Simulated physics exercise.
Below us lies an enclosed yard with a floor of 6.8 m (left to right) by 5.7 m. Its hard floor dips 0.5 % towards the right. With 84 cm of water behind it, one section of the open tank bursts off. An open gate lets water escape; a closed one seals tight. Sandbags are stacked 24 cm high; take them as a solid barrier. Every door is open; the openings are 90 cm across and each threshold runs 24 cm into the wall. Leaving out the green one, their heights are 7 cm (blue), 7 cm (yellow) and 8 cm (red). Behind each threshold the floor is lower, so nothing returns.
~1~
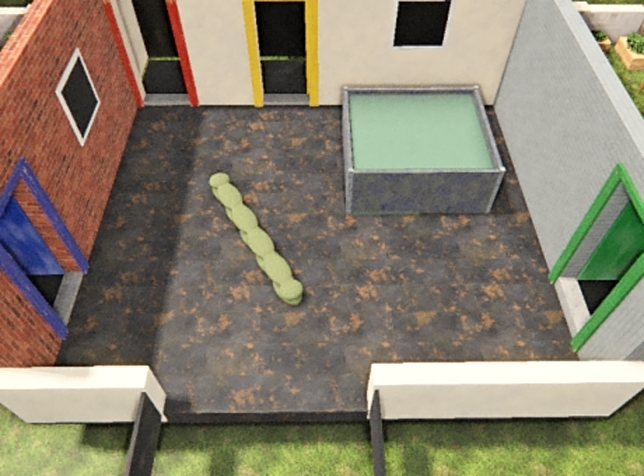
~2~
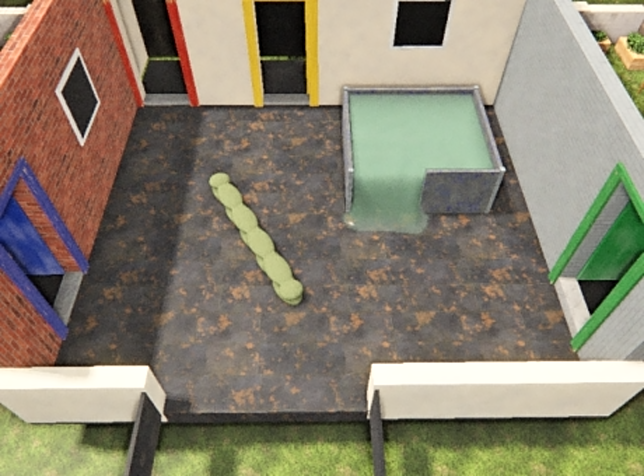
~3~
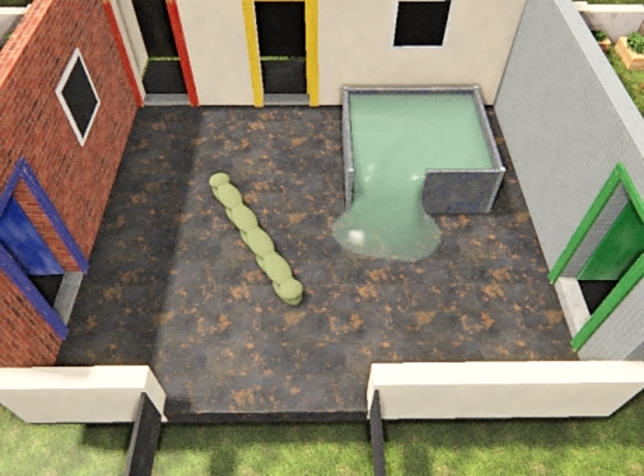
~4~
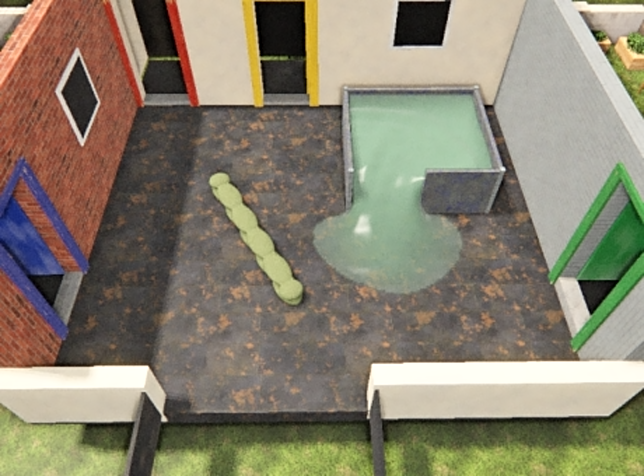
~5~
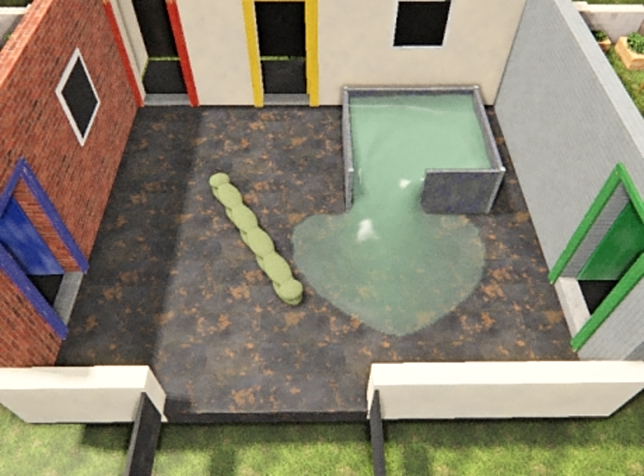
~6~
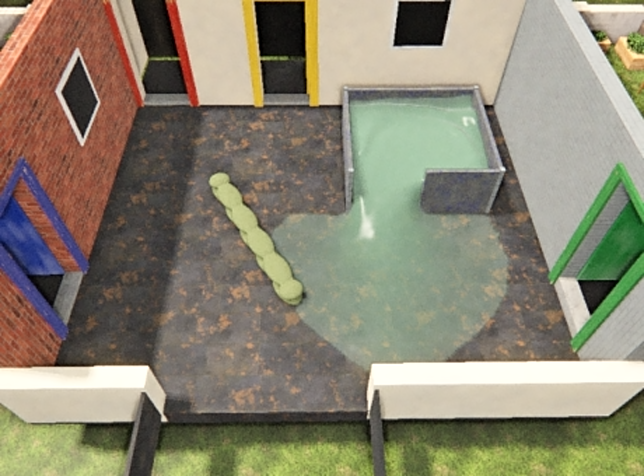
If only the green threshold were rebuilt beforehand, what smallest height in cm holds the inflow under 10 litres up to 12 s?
At least 16 cm or so.
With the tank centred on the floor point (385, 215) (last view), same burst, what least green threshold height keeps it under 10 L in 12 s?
Some 16 cm.
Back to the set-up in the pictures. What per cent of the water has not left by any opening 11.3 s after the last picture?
Roughly 54 in a hundred.
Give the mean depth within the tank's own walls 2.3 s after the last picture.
Roughly 35 cm on average.
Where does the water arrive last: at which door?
The blue one.
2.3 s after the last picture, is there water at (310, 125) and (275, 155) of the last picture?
In that order: Still dry, under water.
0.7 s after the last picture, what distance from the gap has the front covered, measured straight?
About 3.8 m.
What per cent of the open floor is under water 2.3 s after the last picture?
Near 40 per cent is wet.
Then, 0.7 s after the last picture water covers 30 % of the floor, deepest (47 cm) near (376, 216); 4 cm at the green door, 0 litres in over its 19 cm threshold.
Then, 2.3 s after the last picture water covers 40 % of the floor, deepest (33 cm) near (580, 390); 17 cm at the green door, 0 litres in over its 19 cm threshold.
Then, 11.3 s after the last picture water covers 85 % of the floor, deepest (10 cm) near (490, 114); 6 cm at the green door, 3 litres in over its 19 cm threshold.
At the green door as built, the water peaked near 17 cm, 1.7 s after the last picture.
With a threshold of 13.5 cm, 23 litres would have come in within the 12 s; with 18.5 cm, 4 litres. So under 10 litres takes about 16 cm.
